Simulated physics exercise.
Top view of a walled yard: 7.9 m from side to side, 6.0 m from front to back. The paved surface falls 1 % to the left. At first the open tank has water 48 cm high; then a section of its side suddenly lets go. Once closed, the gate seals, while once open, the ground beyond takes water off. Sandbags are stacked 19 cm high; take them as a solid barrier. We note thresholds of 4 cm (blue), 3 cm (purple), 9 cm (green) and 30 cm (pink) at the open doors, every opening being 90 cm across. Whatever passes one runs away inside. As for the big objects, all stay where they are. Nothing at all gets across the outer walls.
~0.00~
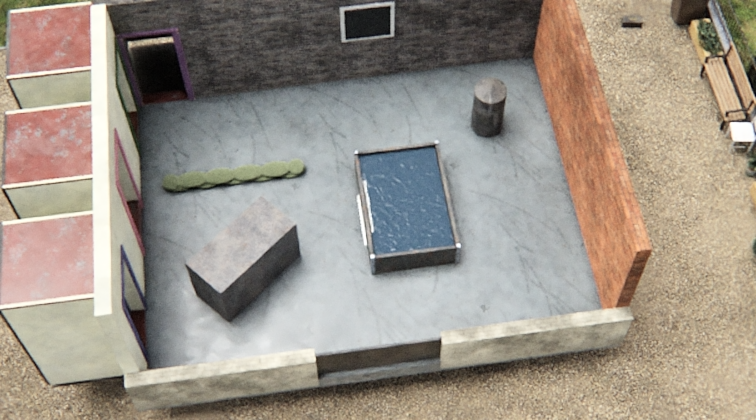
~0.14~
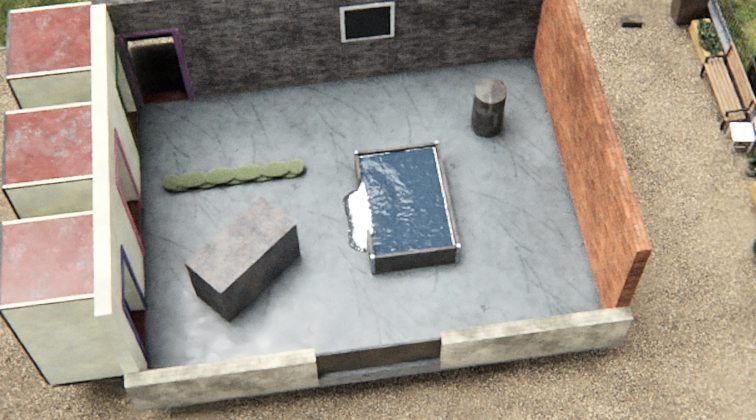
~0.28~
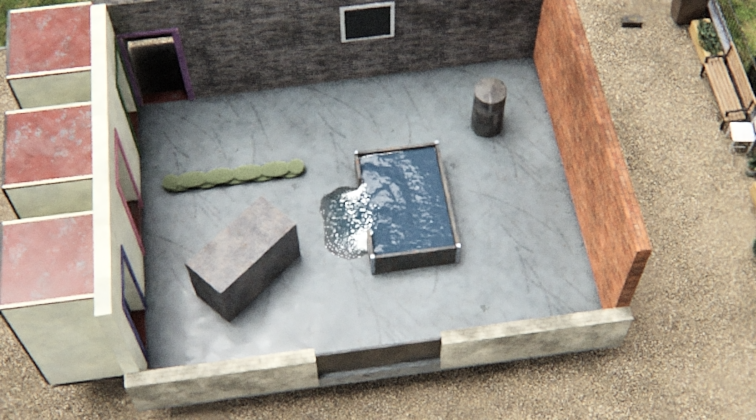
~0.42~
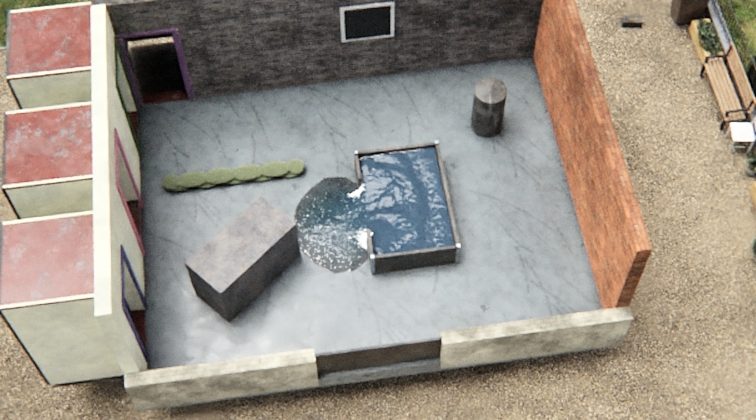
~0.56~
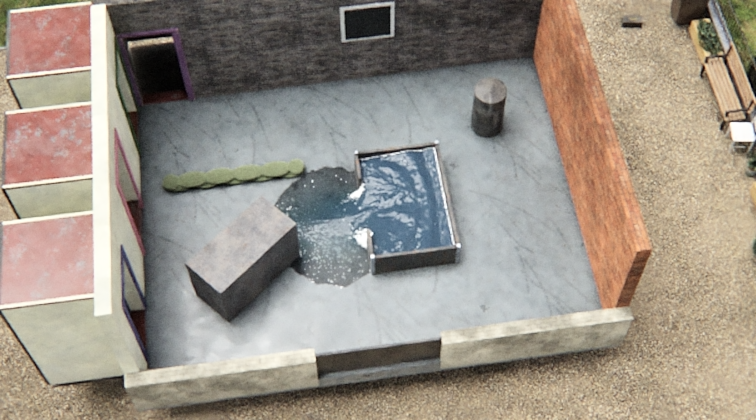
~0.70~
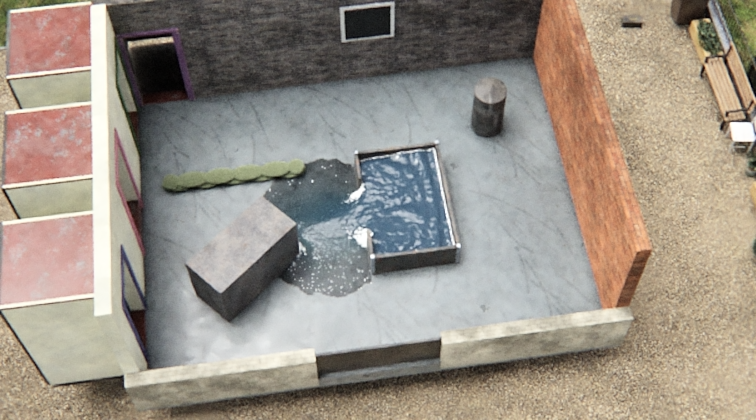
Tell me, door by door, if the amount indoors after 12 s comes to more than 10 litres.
Outcome: The blue door lets the inflow top the limit. The purple door lets the inflow top the limit. The green door holds the inflow within the limit. The pink door holds the inflow within the limit.
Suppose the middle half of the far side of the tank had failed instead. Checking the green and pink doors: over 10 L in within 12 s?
Against that limit the green door gives a greater amount and the pink door gives a lower amount.
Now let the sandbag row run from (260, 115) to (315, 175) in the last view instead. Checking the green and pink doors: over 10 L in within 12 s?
Doors: Green exceeds / pink stays under.
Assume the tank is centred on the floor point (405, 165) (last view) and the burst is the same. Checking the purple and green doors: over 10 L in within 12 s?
Result - purple door exceeds it, green door exceeds it.
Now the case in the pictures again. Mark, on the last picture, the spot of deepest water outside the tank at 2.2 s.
At about (142, 208).
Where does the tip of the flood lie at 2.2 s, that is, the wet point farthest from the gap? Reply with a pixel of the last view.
Near (140, 153).
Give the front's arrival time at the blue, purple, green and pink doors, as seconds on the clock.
Blue = 2.8 s, purple = 3.0 s, green = 2.4 s, pink = 1.4 s.
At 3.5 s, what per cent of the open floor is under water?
About 35 per cent.
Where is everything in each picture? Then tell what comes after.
The first picture shows still water, 48 cm deep, in the open tank at (406, 201).
In the second picture, the front is at (362, 248), 0.6 m from the gap at (366, 214); 0.2 m2 of floor is under water; 48 cm left at the back of the open tank.
In the third picture, water pours out at (366, 215) and has run 0.8 m, to (335, 248); typically 9 cm deep outside, 48 cm at the open tank's back.
In the fourth picture, water pours out at (366, 215) and has run 1.2 m, to (304, 241); typically 6 cm deep outside, 47 cm at the open tank's back.
In the fifth picture, the front is at a hidden place, 1.7 m from the gap at (366, 215); 2.5 m2 of floor is under water; 40 cm left at the back of the open tank.
In the sixth picture, water pours out at (366, 215) and has run 2.2 m, to a hidden place; typically 5 cm deep outside, 41 cm at the open tank's back.
After 1.4 s water covers 15 % of the floor and is deepest (32 cm) near (294, 248); blue door not reached, purple door not reached, green door not reached, pink door not reached.
After 2.2 s water covers 25 % of the floor and is deepest (32 cm) near (142, 208); blue door not reached, purple door not reached, green door not reached, pink door 24 cm at the sill, 0 L in.
After 3.5 s water covers 35 % of the floor and is deepest (20 cm) near (142, 217); blue door 8 cm at the sill, 1 L in, purple door 7 cm at the sill, 5 L in, green door 3 cm at the sill, 0 L in, pink door 19 cm at the sill, 1 L in.
After 7.0 s water covers 50 % of the floor and is deepest (12 cm) near (147, 341); blue door 11 cm at the sill, 65 L in, purple door 7 cm at the sill, 62 L in, green door 4 cm at the sill, 0 L in, pink door 10 cm at the sill, 1 L in.
After 12.0 s water covers 75 % of the floor and is deepest (8 cm) near (143, 233); blue door 7 cm at the sill, 128 L in, purple door 5 cm at the sill, 94 L in, green door 5 cm at the sill, 0 L in, pink door 8 cm at the sill, 1 L in.
